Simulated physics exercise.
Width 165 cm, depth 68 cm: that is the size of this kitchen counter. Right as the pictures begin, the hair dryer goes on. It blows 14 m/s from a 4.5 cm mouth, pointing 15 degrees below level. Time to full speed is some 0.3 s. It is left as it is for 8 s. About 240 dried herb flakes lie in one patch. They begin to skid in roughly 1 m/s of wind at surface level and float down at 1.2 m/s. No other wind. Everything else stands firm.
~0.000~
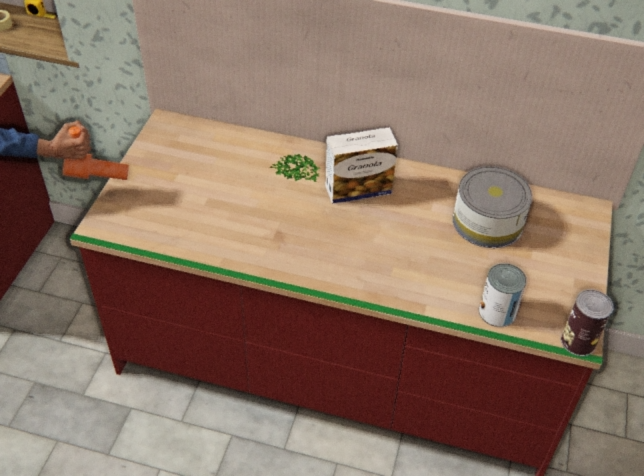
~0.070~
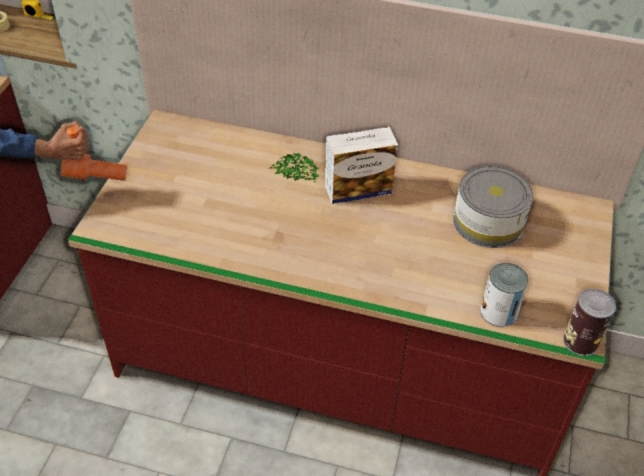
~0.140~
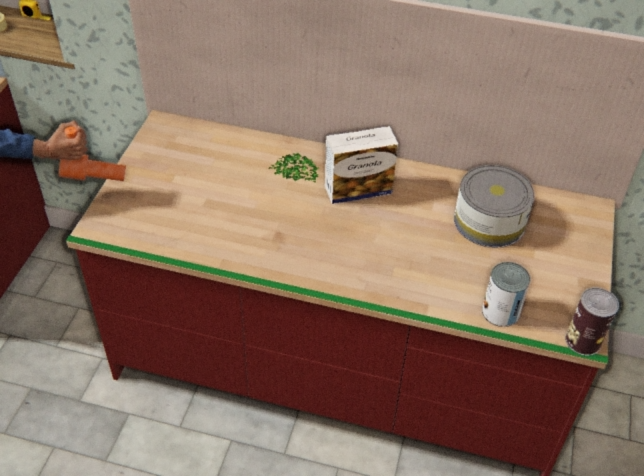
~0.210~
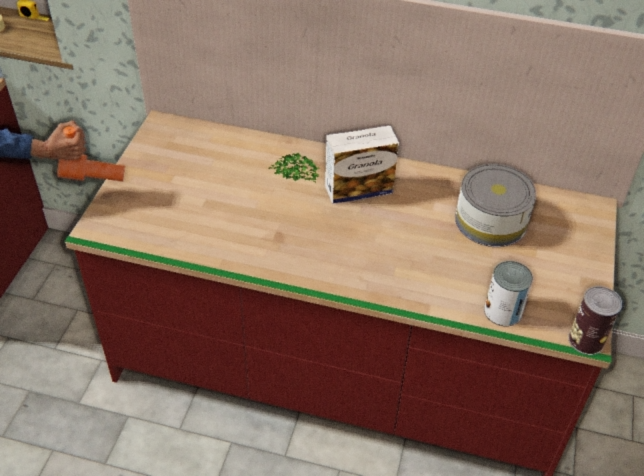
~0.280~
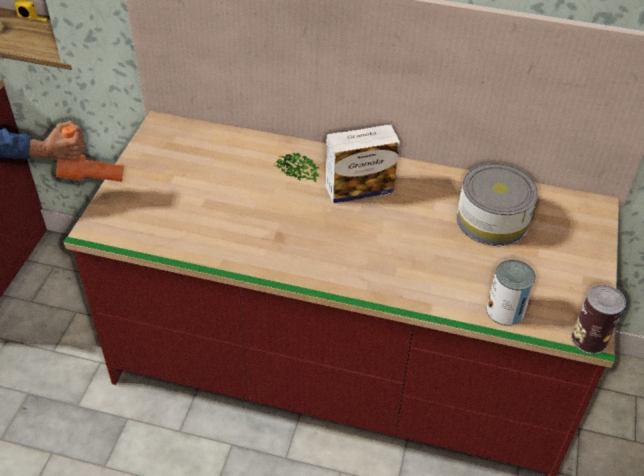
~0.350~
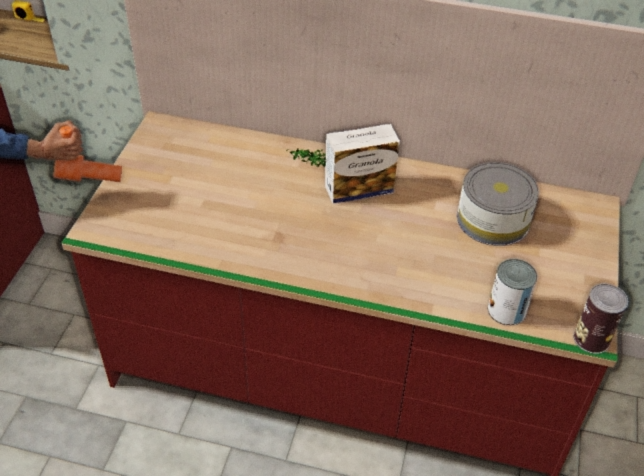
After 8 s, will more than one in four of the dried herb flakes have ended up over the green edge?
No.
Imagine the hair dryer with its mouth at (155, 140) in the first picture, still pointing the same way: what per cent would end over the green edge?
Around 0 per cent would end up there.
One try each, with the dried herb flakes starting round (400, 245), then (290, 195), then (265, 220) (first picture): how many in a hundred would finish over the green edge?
First try 0 %, second 0 %, third 0 %.
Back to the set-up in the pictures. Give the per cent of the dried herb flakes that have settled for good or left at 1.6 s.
That works out to some 80 %.
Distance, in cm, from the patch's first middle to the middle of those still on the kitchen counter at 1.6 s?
It comes to near 95 cm.
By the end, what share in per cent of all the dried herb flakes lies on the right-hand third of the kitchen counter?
Near 10 %.
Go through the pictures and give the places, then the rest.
The middle of the dried herb flakes is near (296, 169), none has stirred yet and the mouth of the hair dryer is at (128, 173), in the first picture.
The middle of the dried herb flakes is near (295, 168), none has stirred yet and the green edge is centred on (321, 299), in the second picture.
The middle of the dried herb flakes is near (295, 169), none has stirred yet, the top of a carton is at (362, 140) and the top of a large tin is at (497, 190), in the third picture.
The middle of the dried herb flakes is near (295, 168) and none has stirred yet, in the fourth picture.
The middle of the dried herb flakes is near (296, 169), the farthest in sight from the hair dryer is at (318, 169) and about 5 % have left their places, in the fifth picture.
The middle of the dried herb flakes is near (320, 160), the farthest in sight from the hair dryer is at (324, 154) and about 90 % have left their places, in the sixth picture.
After 1.6 s the count stands so, 0 % are over the green edge; the middle of those still in play is near (591, 217).
After 2.6 s the count stands so, 0 % are over the green edge; the middle of those still in play is near (591, 219).
After 4.4 s the count stands so, 0 % are over the green edge.
After 8.0 s, at the end, 0 % are over the green edge.
